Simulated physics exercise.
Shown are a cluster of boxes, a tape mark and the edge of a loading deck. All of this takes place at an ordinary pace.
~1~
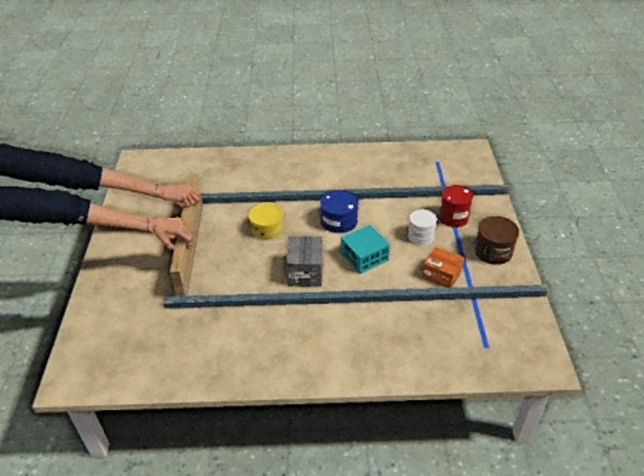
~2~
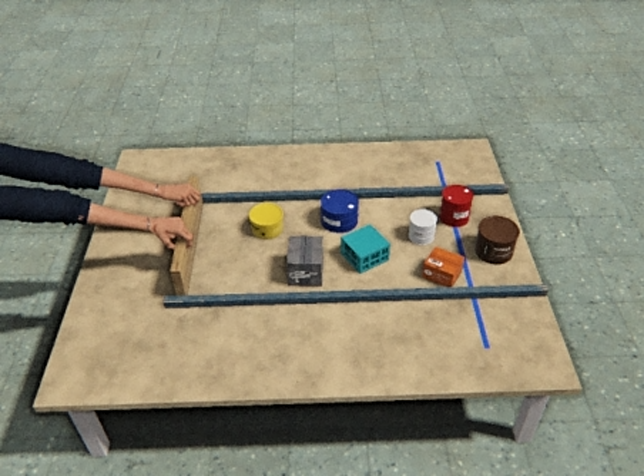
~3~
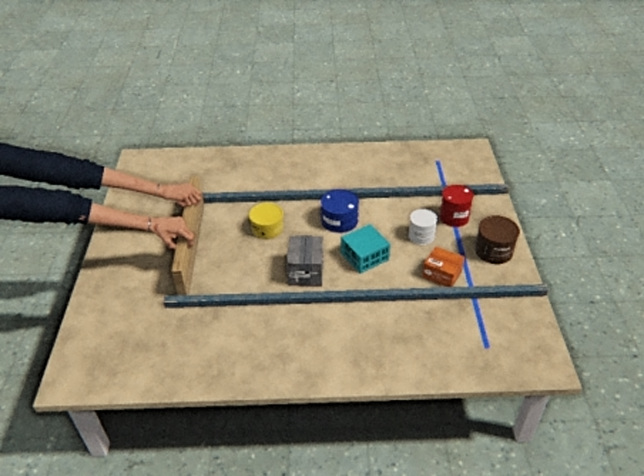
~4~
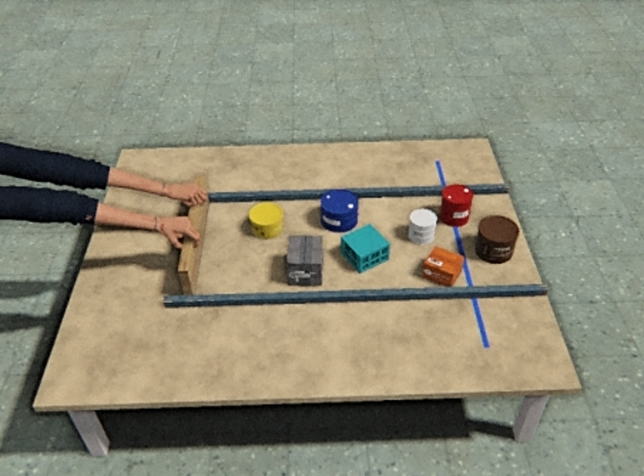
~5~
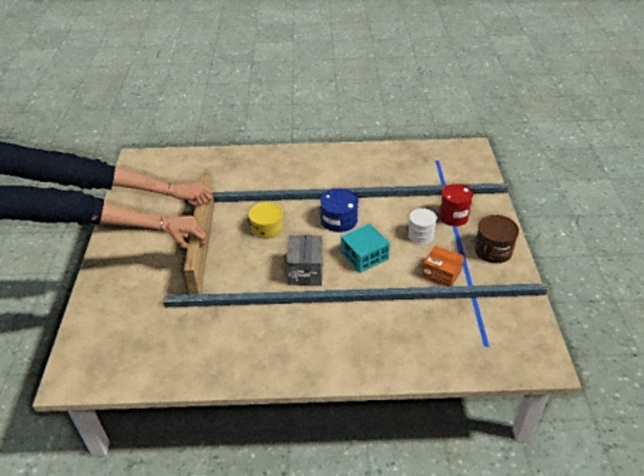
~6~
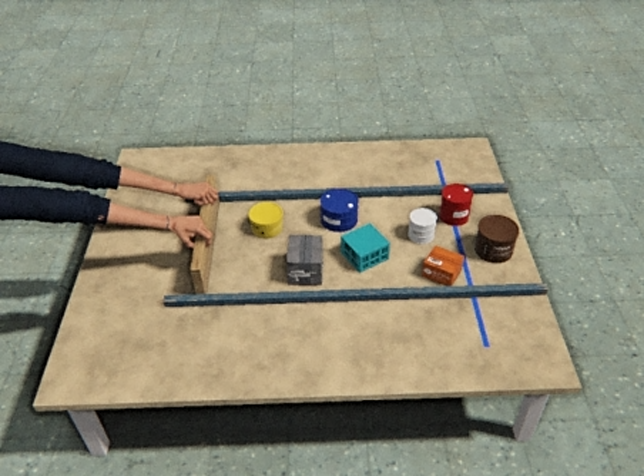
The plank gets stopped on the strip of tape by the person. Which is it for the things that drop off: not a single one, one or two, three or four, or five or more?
Just one, or two at most, falls.
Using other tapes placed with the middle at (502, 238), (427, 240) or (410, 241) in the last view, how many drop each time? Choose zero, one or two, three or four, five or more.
Going through the places as listed, I'd say more than four, then zero, then not one.
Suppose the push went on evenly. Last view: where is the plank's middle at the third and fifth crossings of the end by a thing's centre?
Earlier crossing: About (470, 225); later crossing: About (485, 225).
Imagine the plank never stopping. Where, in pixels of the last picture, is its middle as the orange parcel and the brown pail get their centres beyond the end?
Approx. (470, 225) / approx. (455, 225) for the other.
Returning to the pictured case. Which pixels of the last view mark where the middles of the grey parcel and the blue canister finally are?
The first near (487, 265), the second near (491, 196).
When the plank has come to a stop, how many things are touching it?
So the total is 2.
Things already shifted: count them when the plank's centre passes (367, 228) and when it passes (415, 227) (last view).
5, then 7.
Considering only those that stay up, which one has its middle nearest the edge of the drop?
The one is the brown pail.
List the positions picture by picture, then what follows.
Brown pail (496, 240); red canister (456, 206); orange parcel (443, 268); plank (188, 235); tape (458, 241), in the first picture.
Red canister (456, 206); grey parcel (306, 261), in the second picture.
Orange parcel (443, 267); yellow pail (267, 221), in the third picture.
Brown pail (496, 240); blue canister (340, 211), in the fourth picture.
Red canister (456, 205); turquoise crate (365, 248), in the fifth picture.
Brown pail (496, 239); red canister (456, 205); orange parcel (443, 266); plank (206, 233); tape (459, 239), in the sixth picture.
Soon after, none off yet; brown pail at rest near (496, 239); red canister at rest near (456, 205); orange parcel at rest near (443, 266).
At rest, the number that fall off is one or two; fallen, red canister.
